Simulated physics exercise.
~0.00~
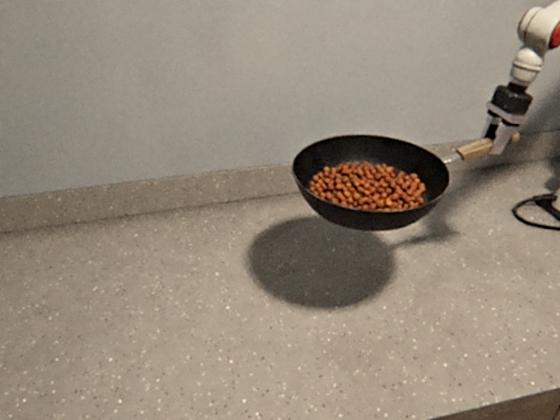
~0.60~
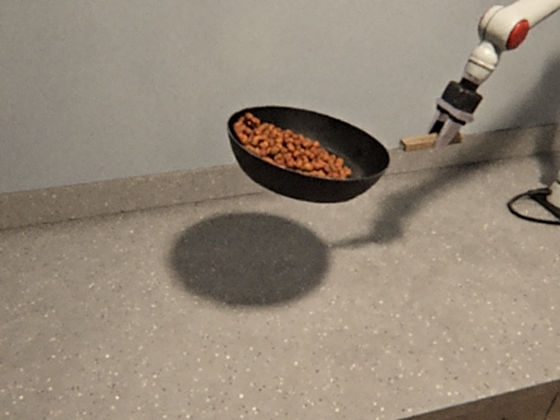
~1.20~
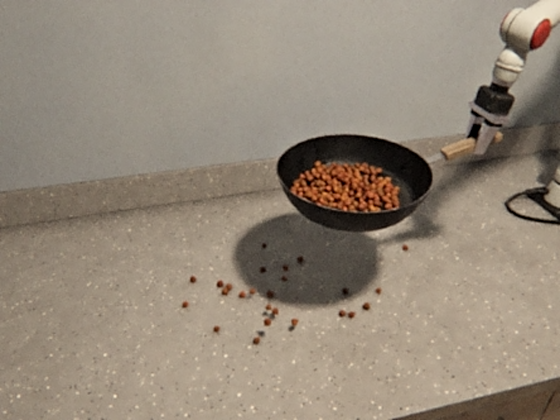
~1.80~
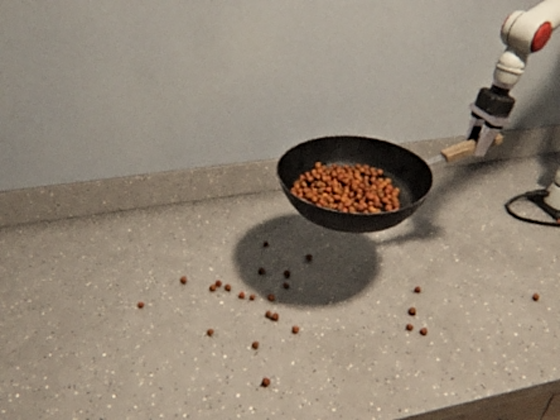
On a speckled grey counter, a robot arm tilts a pan and some hazelnuts spill.
